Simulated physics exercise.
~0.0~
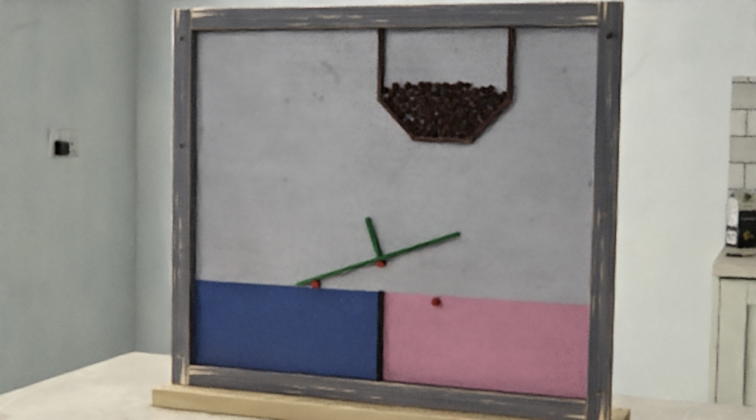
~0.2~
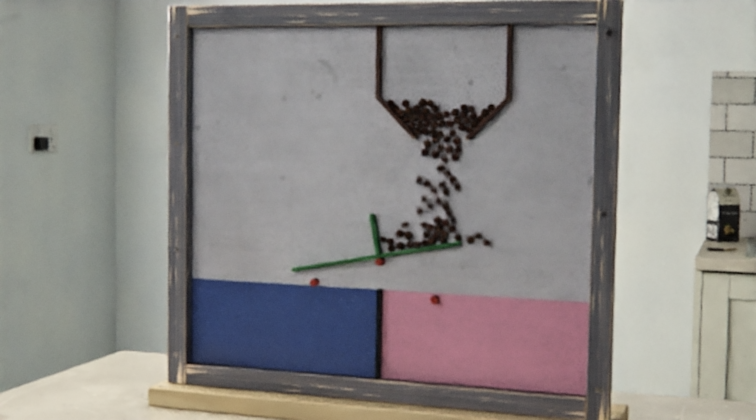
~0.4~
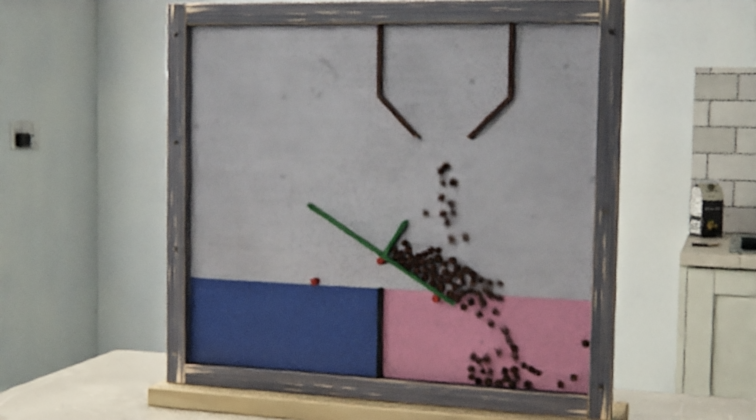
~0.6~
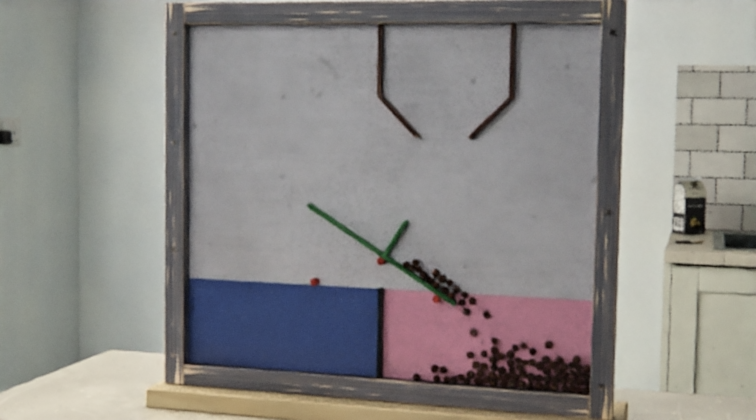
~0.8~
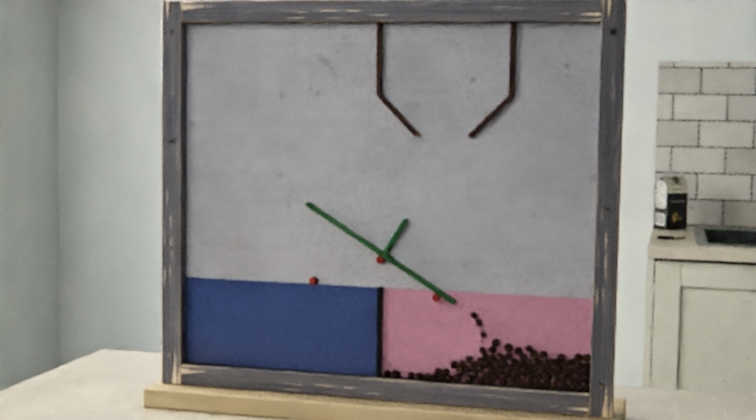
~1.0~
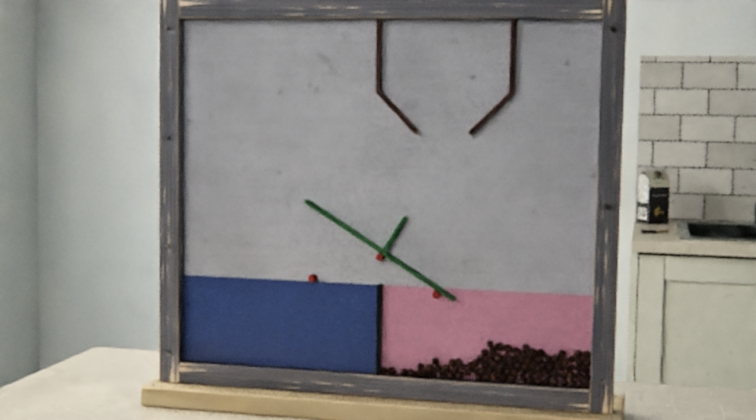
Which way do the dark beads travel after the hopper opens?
The dark beads move down, dropping from the hopper to the tray and then into the bin below.
